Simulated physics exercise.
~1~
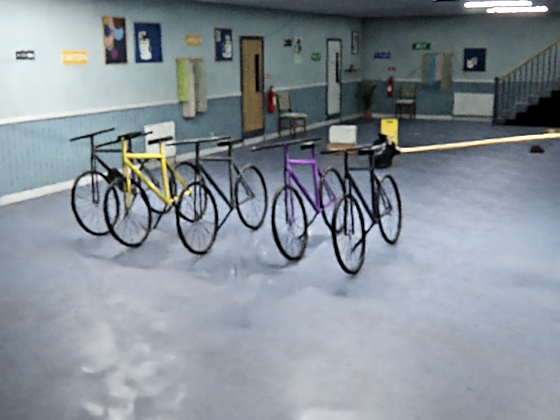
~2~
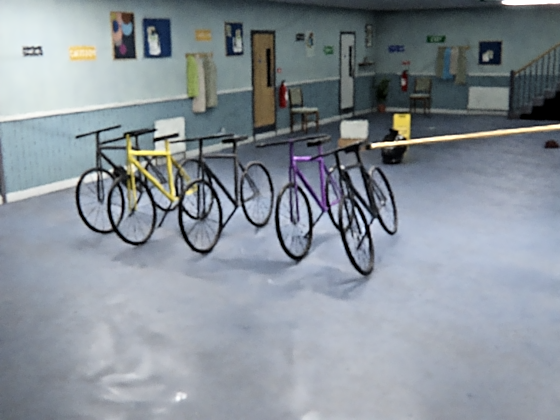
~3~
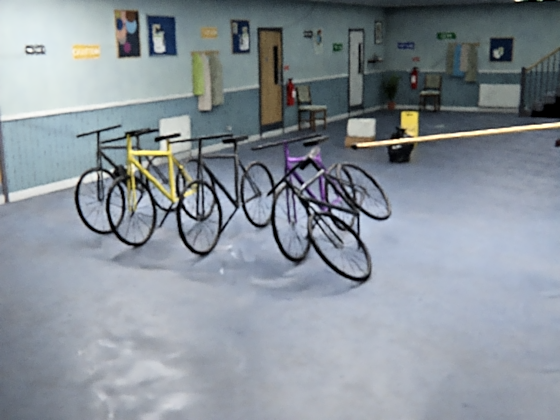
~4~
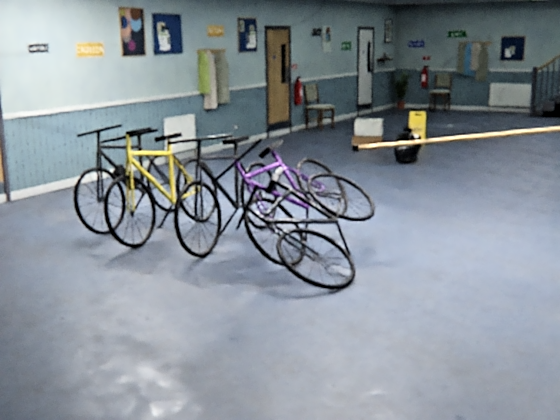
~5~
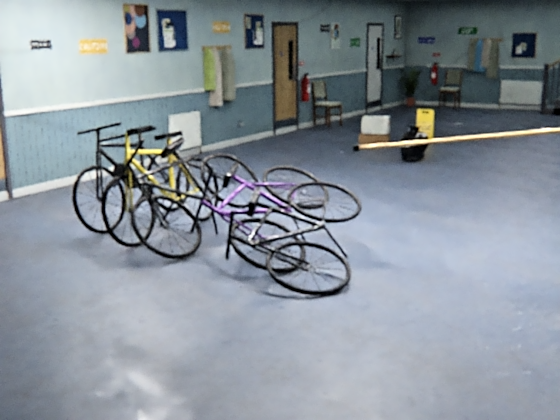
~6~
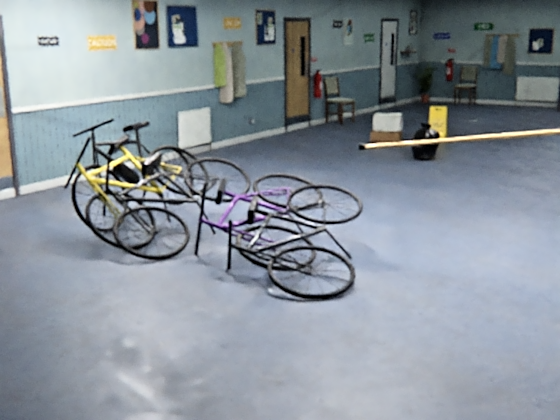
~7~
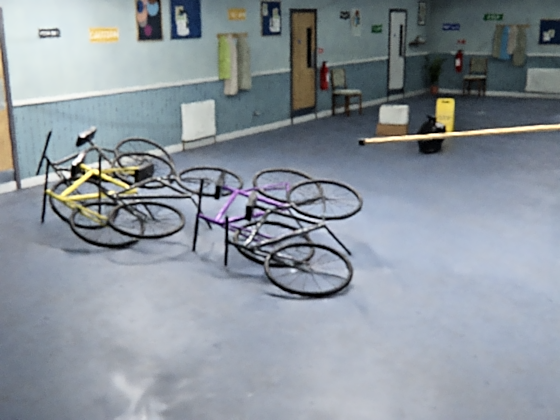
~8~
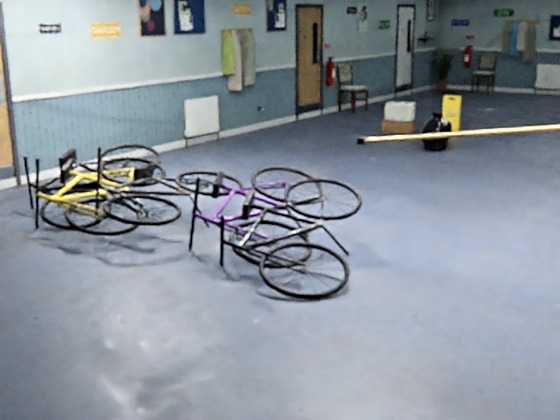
Five parked bicycles topple leftward one after another beside a pole until all lie fallen.
